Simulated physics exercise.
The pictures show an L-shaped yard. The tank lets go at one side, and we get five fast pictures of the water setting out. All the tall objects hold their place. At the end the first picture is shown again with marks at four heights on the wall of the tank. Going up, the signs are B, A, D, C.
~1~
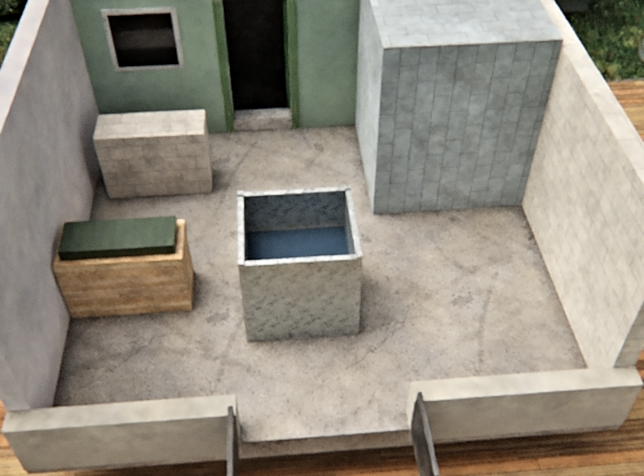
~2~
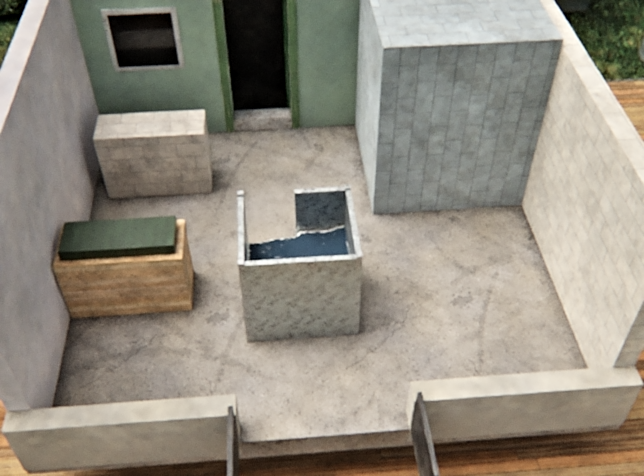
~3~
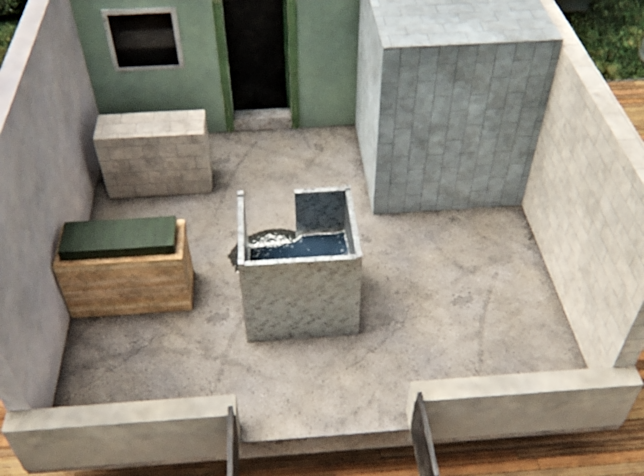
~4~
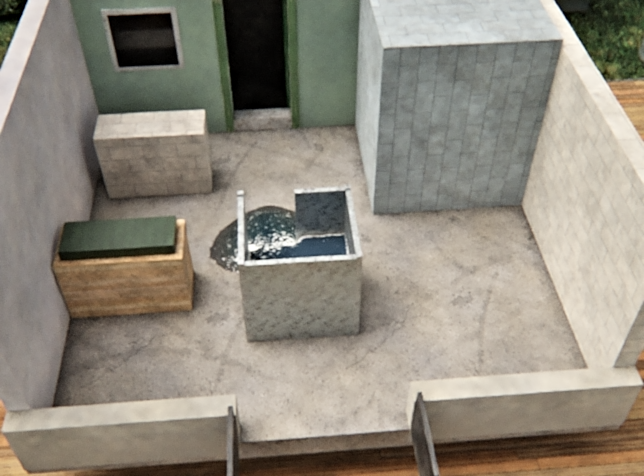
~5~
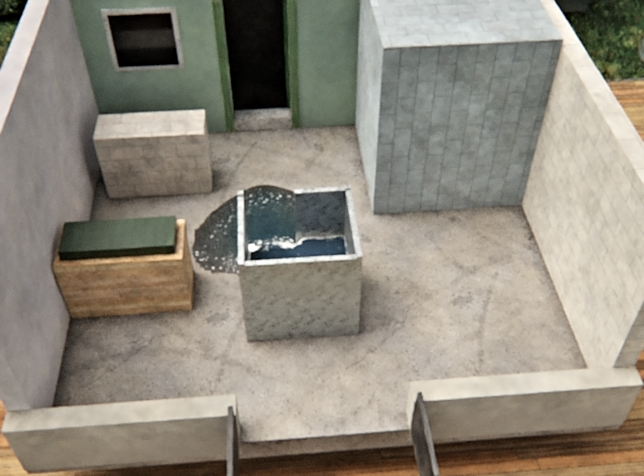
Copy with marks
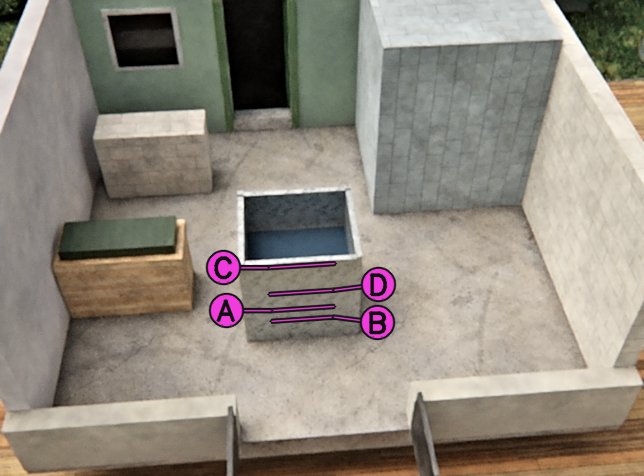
Dark water lies still in a square, pale stone tank at the centre of a small walled yard, seen from above by a fixed camera. A green-topped wooden box and a pale block stand to the left, a green wall with a dark doorway behind, and a tall grey block at right. Part of the tank's back side opens, and glinting water pours out, spreading leftward across the grey ground.
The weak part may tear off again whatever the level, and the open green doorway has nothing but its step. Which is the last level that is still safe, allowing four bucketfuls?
Take D.
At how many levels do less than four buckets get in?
Three of the four.
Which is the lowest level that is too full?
It is C.
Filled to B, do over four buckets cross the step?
No, not at all.
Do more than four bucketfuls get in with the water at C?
Yes, it does.
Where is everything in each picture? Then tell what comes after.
In the first picture, water in the tank at rest, its middle at (298, 259); foot of the green doorway at (263, 130); open gate at (323, 385).
In the second picture, water covers 1 % of the ground, its front hidden from here.
In the third picture, water covers 3 % of the ground, its front hidden from here.
In the fourth picture, water covers 6 % of the ground, its front hidden from here.
In the fifth picture, 10 % of the ground under water, visible out to (216, 264).
In magenta, A at (302, 308); B at (302, 319); C at (301, 265); D at (302, 292); from the bottom up B, A, D, C.
Choosing A, nothing gets over.
Choosing B, nothing gets over.
Choosing C, about 8 bucketfuls get in.
Choosing D, a bucket or two gets in.
